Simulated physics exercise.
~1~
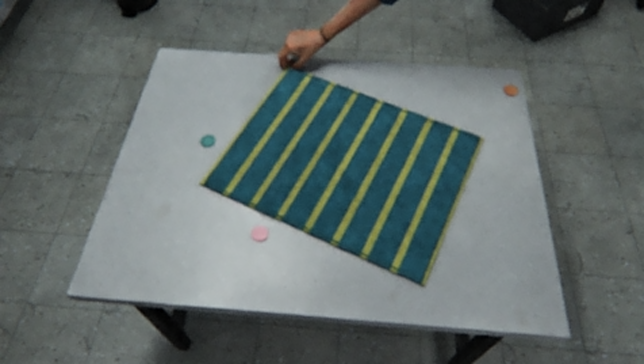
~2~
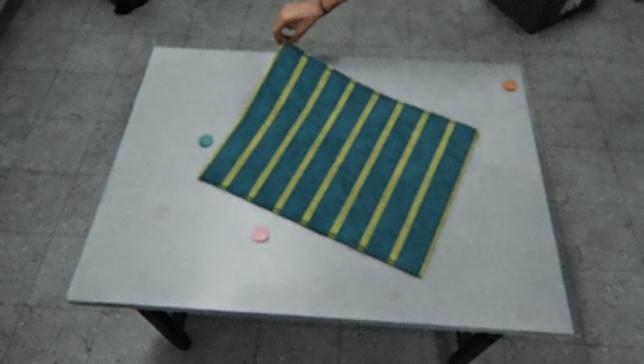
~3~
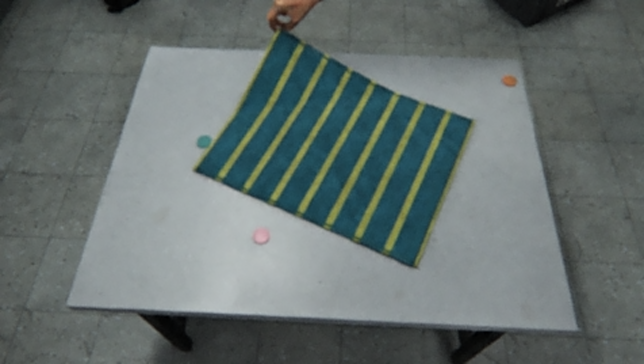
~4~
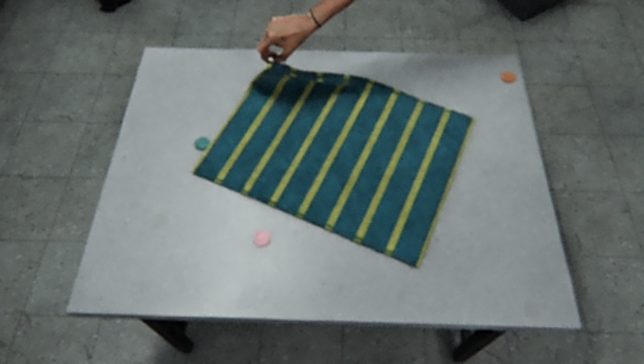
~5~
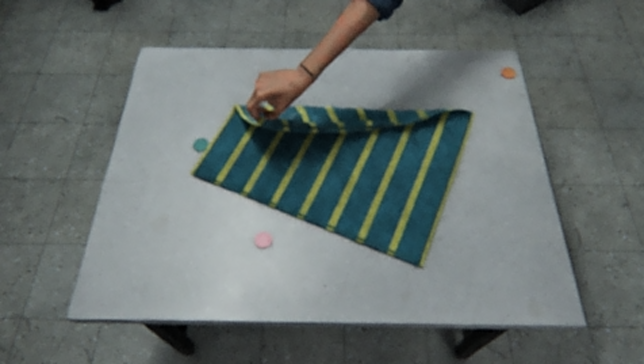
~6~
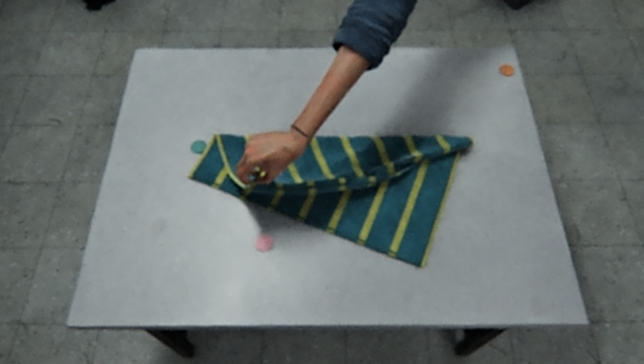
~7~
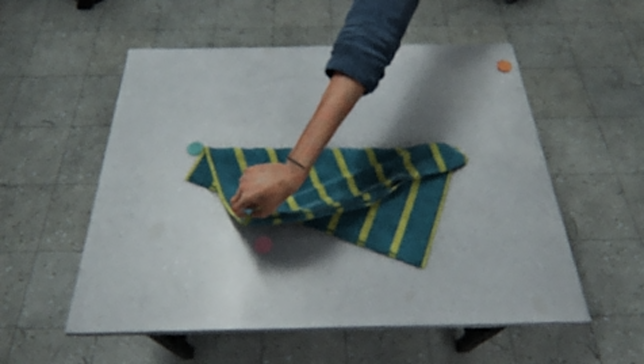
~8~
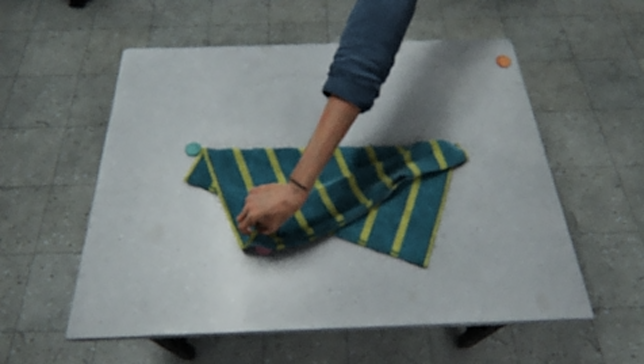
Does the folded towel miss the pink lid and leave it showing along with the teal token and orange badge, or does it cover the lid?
The towel covers the pink lid. The teal token and the orange badge both still show.
A green hand towel with yellow stripes, lying flat on a pale table, is lifted by its far corner and folded toward the viewer by a hand, ending bunched over the pink lid, while the teal token and orange badge still show.
